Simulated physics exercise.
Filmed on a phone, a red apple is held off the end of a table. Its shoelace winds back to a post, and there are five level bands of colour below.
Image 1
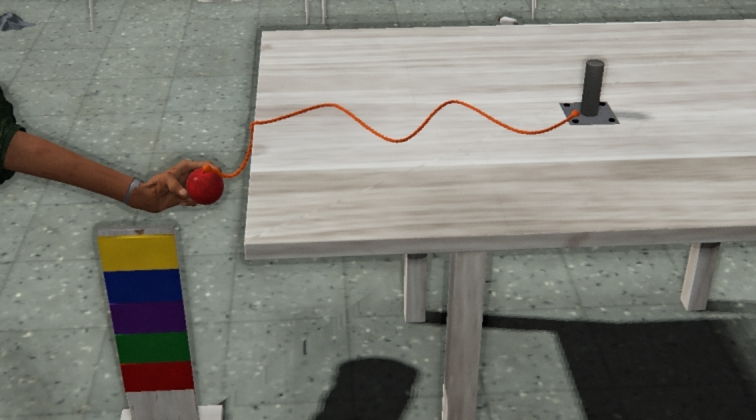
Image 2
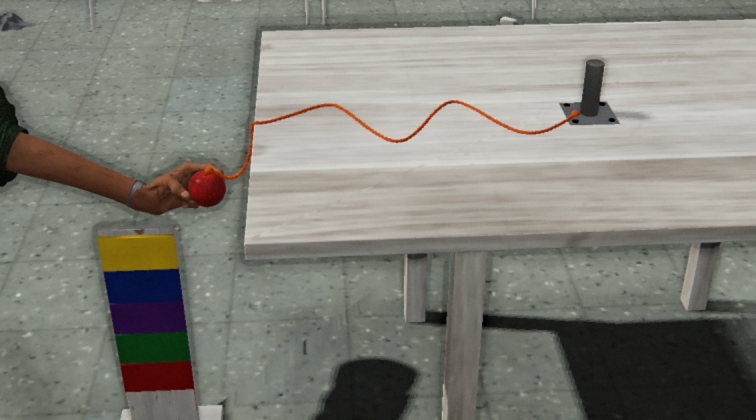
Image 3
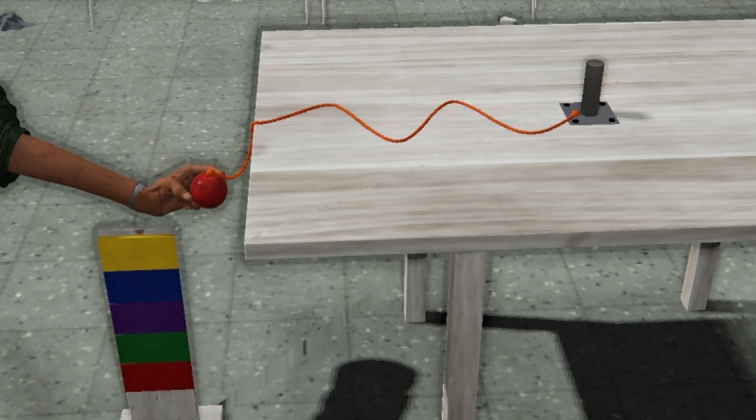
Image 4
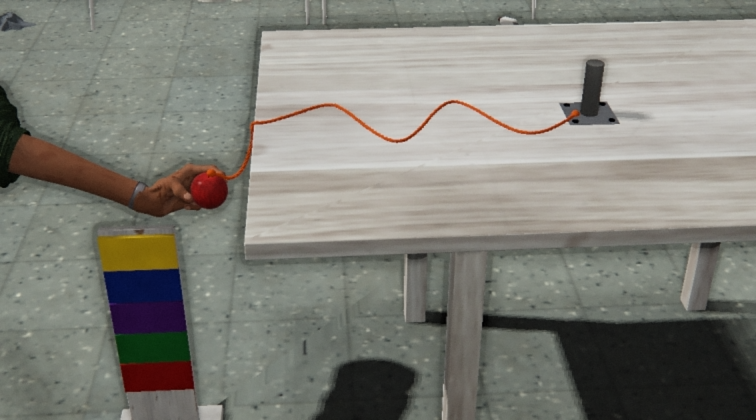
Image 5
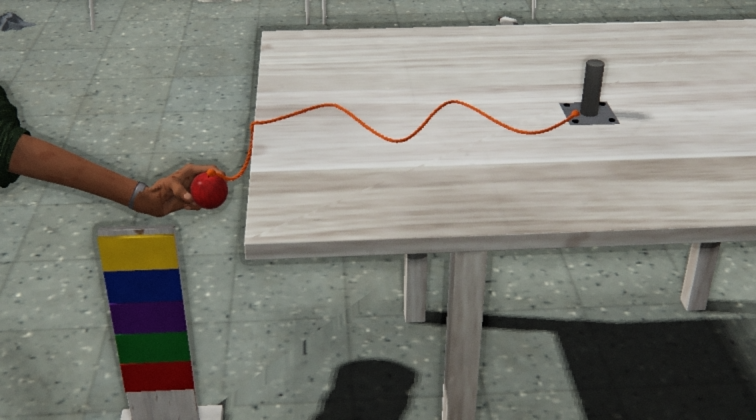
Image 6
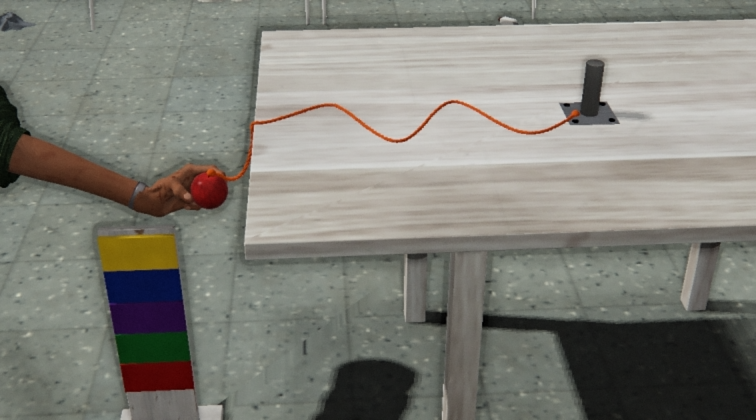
A hand holds a red apple almost still beside a table, its shoelace lying slack.
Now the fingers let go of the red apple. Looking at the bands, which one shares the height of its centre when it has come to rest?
The green one shares that height.
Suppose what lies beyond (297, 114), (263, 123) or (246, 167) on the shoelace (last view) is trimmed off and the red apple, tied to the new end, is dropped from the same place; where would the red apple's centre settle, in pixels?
About (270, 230), then (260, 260), then (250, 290).
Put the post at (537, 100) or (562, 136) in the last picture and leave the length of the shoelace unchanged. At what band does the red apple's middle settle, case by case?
It would be red; red.
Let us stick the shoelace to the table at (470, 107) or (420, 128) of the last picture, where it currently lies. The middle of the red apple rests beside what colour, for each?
Try one: Purple. Try two: Blue.
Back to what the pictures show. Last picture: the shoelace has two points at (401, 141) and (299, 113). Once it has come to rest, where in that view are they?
The first lands at (302, 125), while the second lands at (261, 215).
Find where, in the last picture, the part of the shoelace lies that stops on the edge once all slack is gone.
It sits at about (365, 126).
Early on, apple near (275, 301); level with purple.
Midway, apple near (271, 332); level with green.
Finally, apple near (270, 336); level with green. Its middle rests at the green band.
